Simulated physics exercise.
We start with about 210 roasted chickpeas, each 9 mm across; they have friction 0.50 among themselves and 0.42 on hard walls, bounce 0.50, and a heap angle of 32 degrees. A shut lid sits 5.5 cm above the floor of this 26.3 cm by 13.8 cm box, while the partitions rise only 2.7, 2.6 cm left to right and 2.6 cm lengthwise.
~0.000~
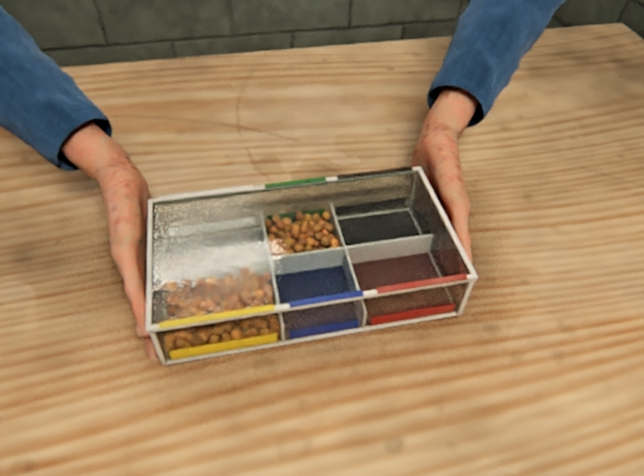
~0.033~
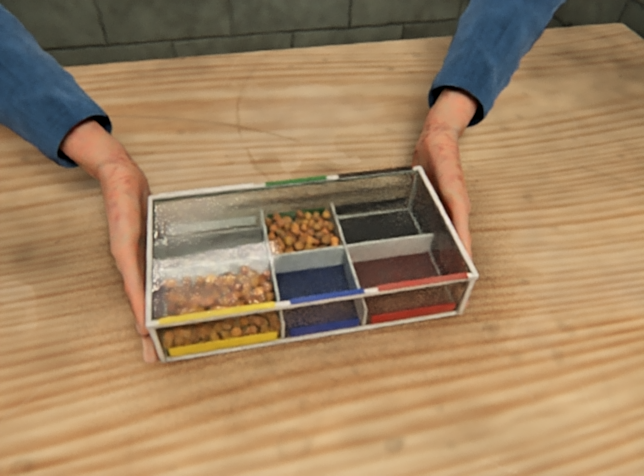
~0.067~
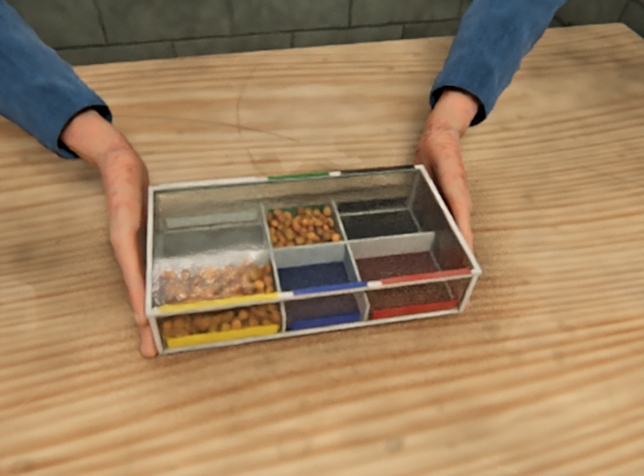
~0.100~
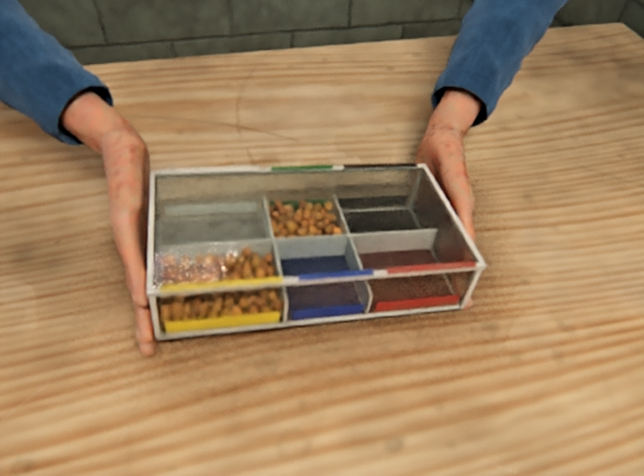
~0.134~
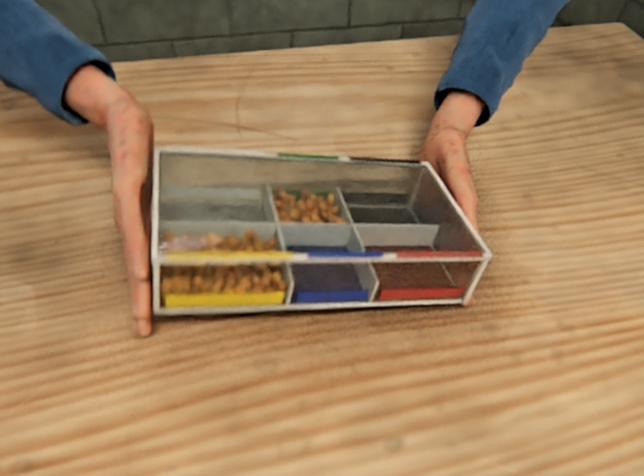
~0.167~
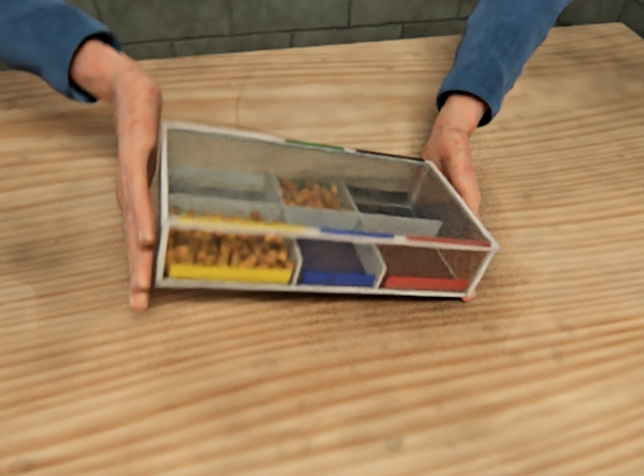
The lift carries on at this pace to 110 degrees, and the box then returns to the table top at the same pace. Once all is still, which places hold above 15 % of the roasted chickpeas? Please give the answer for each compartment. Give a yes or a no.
Red - no; blue - no; green - no; yellow - no; white - no; black - yes.
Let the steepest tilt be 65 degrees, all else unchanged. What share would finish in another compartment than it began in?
Near 45 in a hundred, I think.
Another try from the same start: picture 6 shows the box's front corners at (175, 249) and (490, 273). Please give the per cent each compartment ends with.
Per cent at the finish: Red 50, blue 0, green 0, yellow 0, white 0, black 45.
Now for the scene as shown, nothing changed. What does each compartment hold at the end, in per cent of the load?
Final shares: Red 10 %; blue 0 %; green 10 %; yellow 0 %; white 0 %; black 80 %.
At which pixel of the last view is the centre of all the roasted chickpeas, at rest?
When it all comes to rest, the middle is near (392, 220).
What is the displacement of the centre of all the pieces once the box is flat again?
14.5 cm or thereabouts.
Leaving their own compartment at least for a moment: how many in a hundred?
I'd say near 95 percent of them.
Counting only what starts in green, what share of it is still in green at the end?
Something like 10 in a hundred.
After 0.76 s, tilt 110 degrees; blue 15 %, green 35 %, yellow 20 %, white 5 %, black 25 %.
After 1.16 s, tilt 48 degrees; red 10 %, green 10 %, black 85 %.
After 1.64 s, tilt 0 degrees; red 10 %, green 10 %, black 80 %.
By 2.0 s all is still; red 10 %, blue 0 %, green 10 %, yellow 0 %, white 0 %, black 80 %.
